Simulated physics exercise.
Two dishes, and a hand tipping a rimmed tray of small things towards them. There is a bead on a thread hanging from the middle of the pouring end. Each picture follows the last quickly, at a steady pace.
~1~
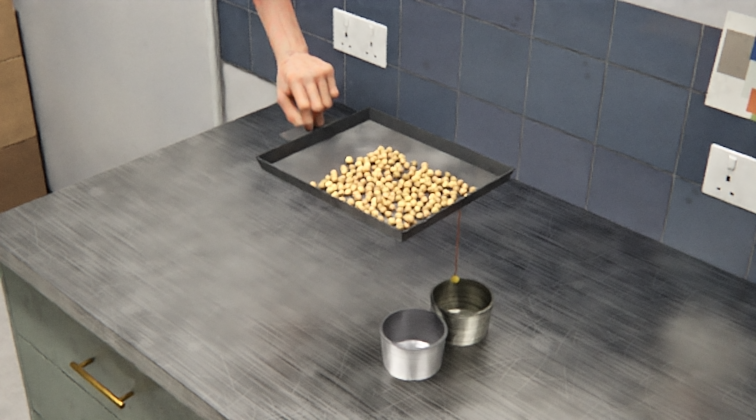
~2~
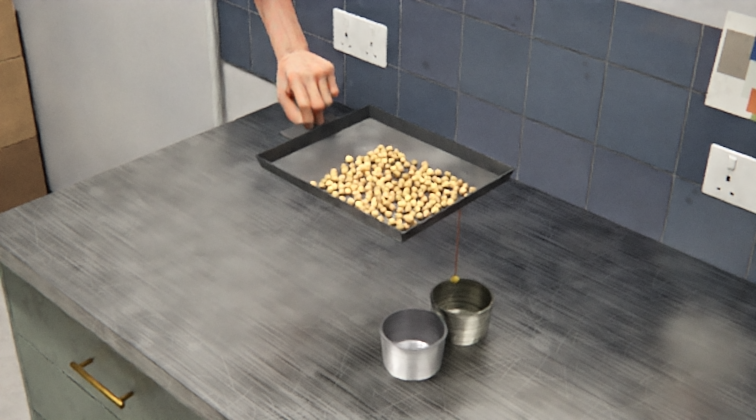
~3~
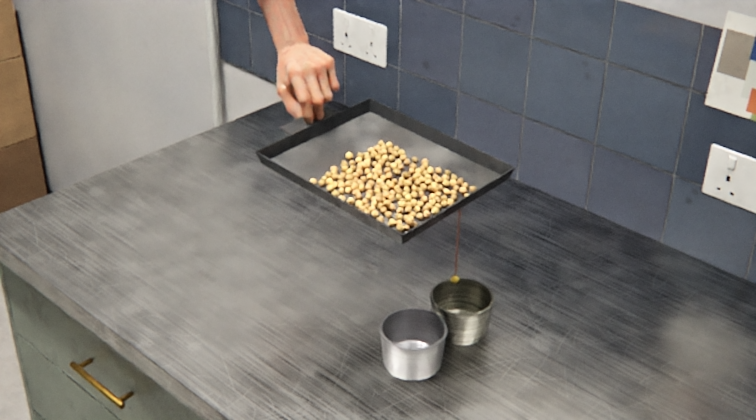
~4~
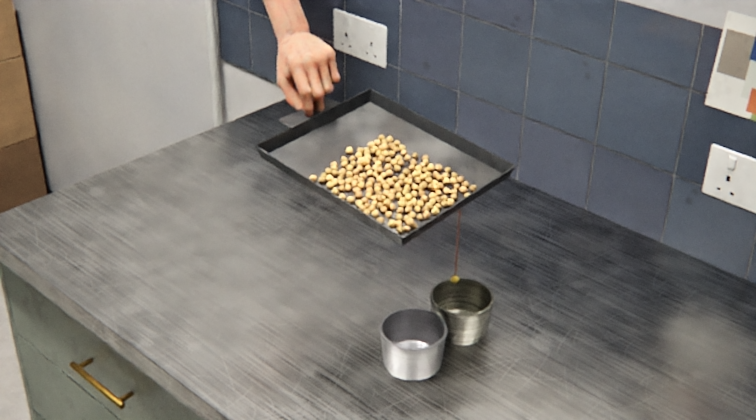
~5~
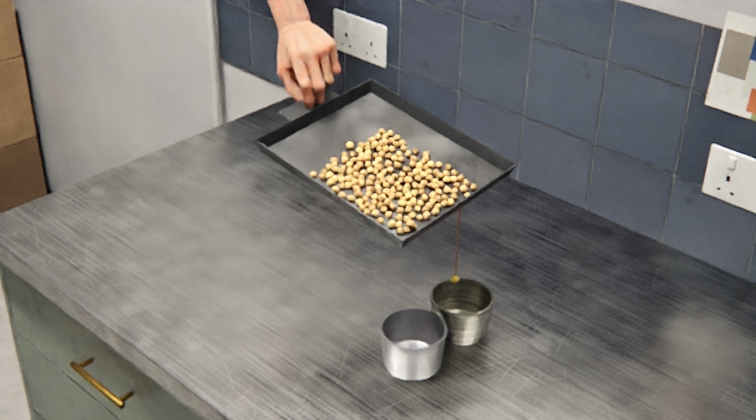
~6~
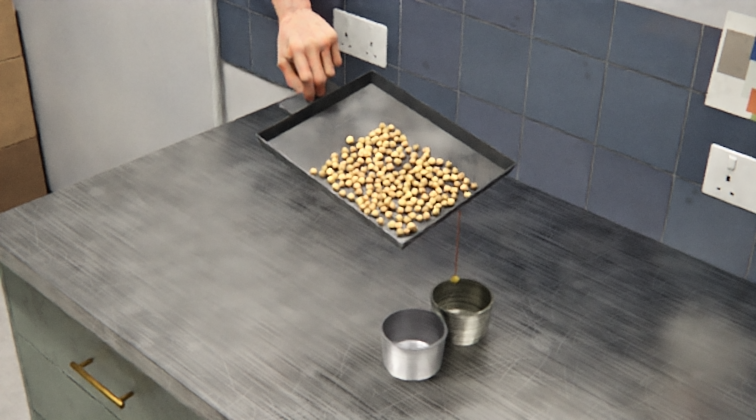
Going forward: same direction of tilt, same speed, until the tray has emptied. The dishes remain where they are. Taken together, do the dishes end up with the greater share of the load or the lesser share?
The dishes are left with the main part.
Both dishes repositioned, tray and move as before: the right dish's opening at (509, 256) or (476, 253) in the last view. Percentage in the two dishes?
First some 0, then 0 per cent.
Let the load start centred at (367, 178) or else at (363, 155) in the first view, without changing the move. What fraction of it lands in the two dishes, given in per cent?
You'd get near 70 percent first and near 70 percent next.
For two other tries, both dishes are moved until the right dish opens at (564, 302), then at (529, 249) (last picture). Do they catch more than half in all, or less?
For the earlier try a smaller portion is kept, for the later one a smaller portion.
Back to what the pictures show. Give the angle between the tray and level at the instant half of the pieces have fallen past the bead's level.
It sits at roughly 105°.
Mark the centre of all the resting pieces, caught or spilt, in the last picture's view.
Roughly pixel (413, 354).
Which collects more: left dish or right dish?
The one to the left.
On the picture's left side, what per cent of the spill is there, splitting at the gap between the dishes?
Looks to be around 70 per cent of the spill.
Just after the last frame, tray tipped steeply; every one on the tray.
A moment on, tray tipped right over; almost all on the tray; just a few in the left dish; just a few in the air.
Further on, tray tipped past a quarter turn; roughly half in the left dish; about a tenth in the right dish; roughly a third outside both.
When it is over, tray tipped past a quarter turn; roughly half in the left dish; about a tenth in the right dish; roughly a third outside both.
